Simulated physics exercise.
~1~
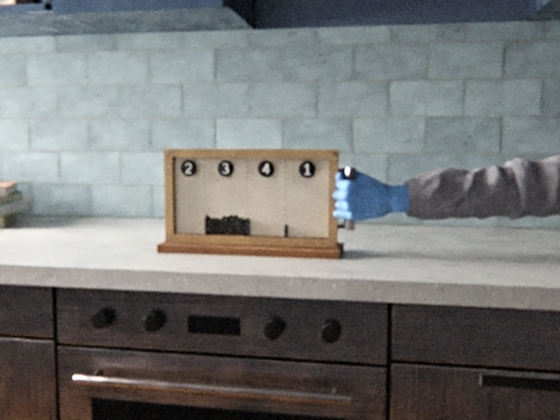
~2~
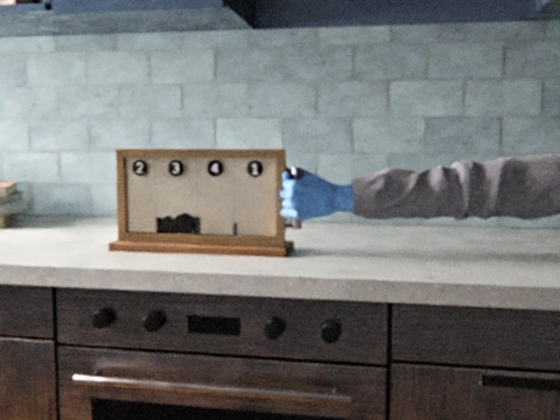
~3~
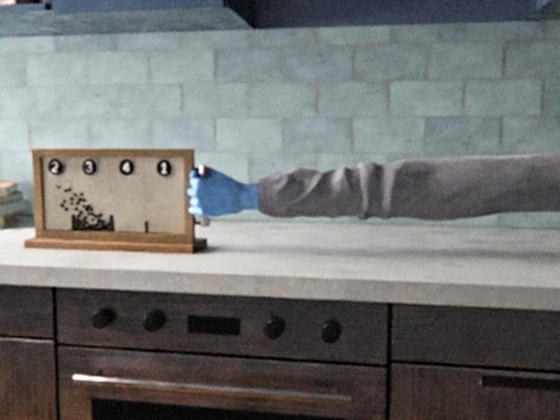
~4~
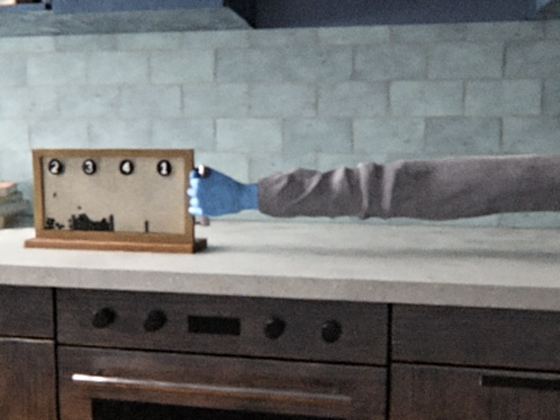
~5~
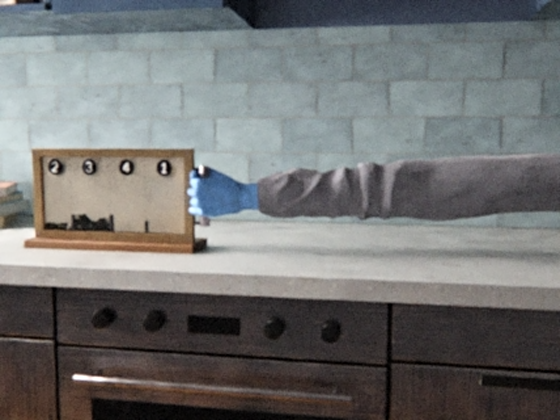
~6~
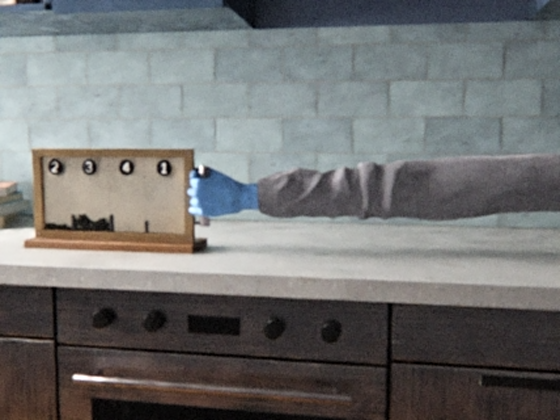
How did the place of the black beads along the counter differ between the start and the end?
At the start the beads were a little left of the middle of the view, above the oven. By the end they were farther left, near the left side of the view, still low in the case.
